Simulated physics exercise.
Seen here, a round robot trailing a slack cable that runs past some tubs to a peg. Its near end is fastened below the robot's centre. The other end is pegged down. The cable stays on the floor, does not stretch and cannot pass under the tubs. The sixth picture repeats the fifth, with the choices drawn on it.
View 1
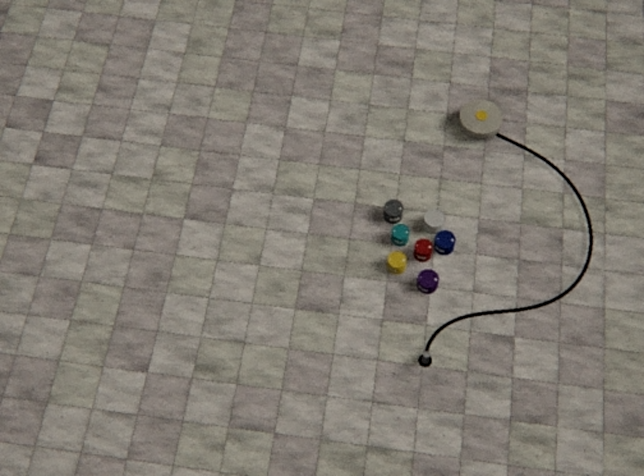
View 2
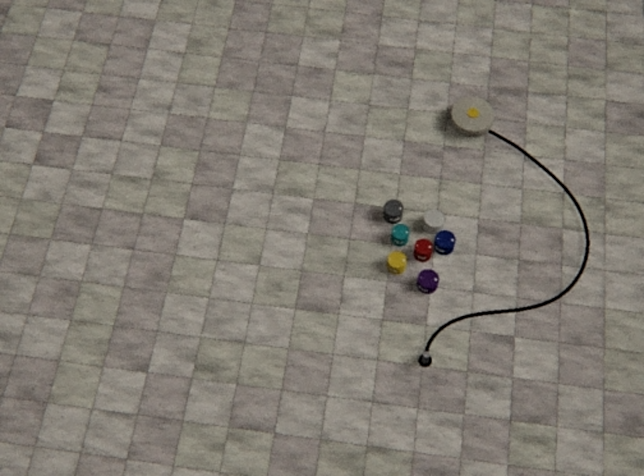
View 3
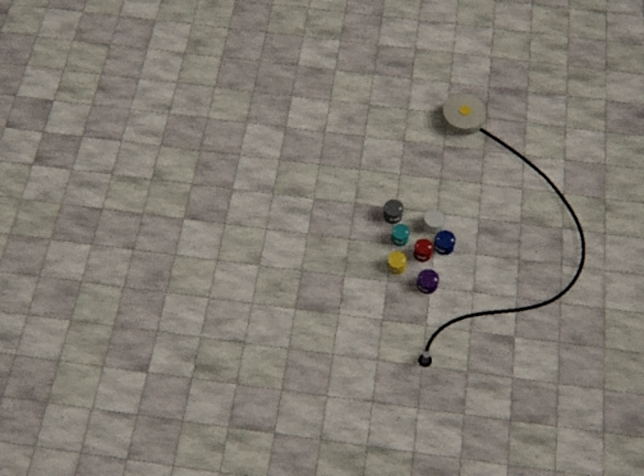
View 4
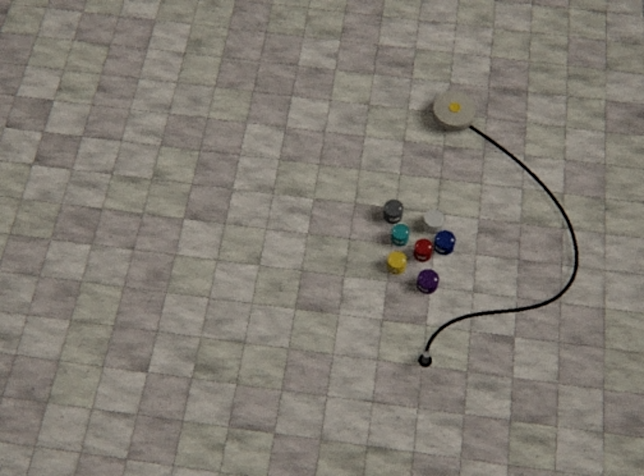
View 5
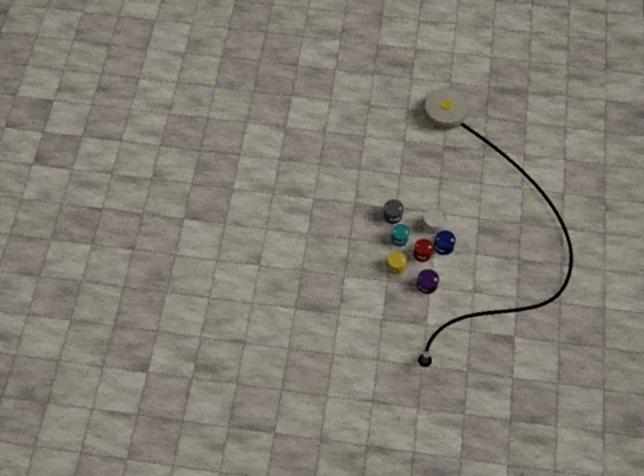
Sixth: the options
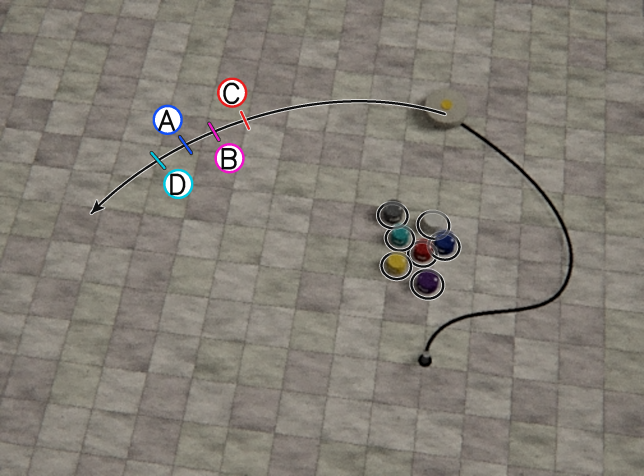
A round grey robot with a yellow spot on top slid slowly a short way left and slightly up the tiled floor, drawing its curved black cord along, while the seven small coloured tubs stayed still.
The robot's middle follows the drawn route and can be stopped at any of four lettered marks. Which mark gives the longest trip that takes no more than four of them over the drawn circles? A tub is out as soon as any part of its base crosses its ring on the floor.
Stop at A.
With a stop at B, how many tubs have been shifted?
By then, none.
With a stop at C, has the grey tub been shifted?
No.
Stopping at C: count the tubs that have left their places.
The count is none.
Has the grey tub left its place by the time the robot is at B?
By then, no.
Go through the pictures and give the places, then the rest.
Blue tub (445, 243); white tub (434, 222); purple tub (428, 282), in the first picture.
Robot (472, 118); grey tub (393, 212), in the second picture.
Robot (464, 115); red tub (423, 250), in the third picture.
Robot (454, 112); yellow tub (397, 263), in the fourth picture.
Robot (446, 110); white tub (434, 222); purple tub (428, 282); grey tub (393, 212), in the fifth picture.
On the copy, A at (185, 145); B at (214, 132); C at (245, 120); D at (158, 160); the route from (445, 114) via (253, 118) to (91, 213).
On A. First, robot (352, 97).
Then, robot (260, 111).
Finally, robot (185, 141); red tub (418, 253); blue tub (433, 244); white tub (418, 230); three over the rings.
By contrast, B is within the limit but short; C is within the limit but short; D has six over the rings.
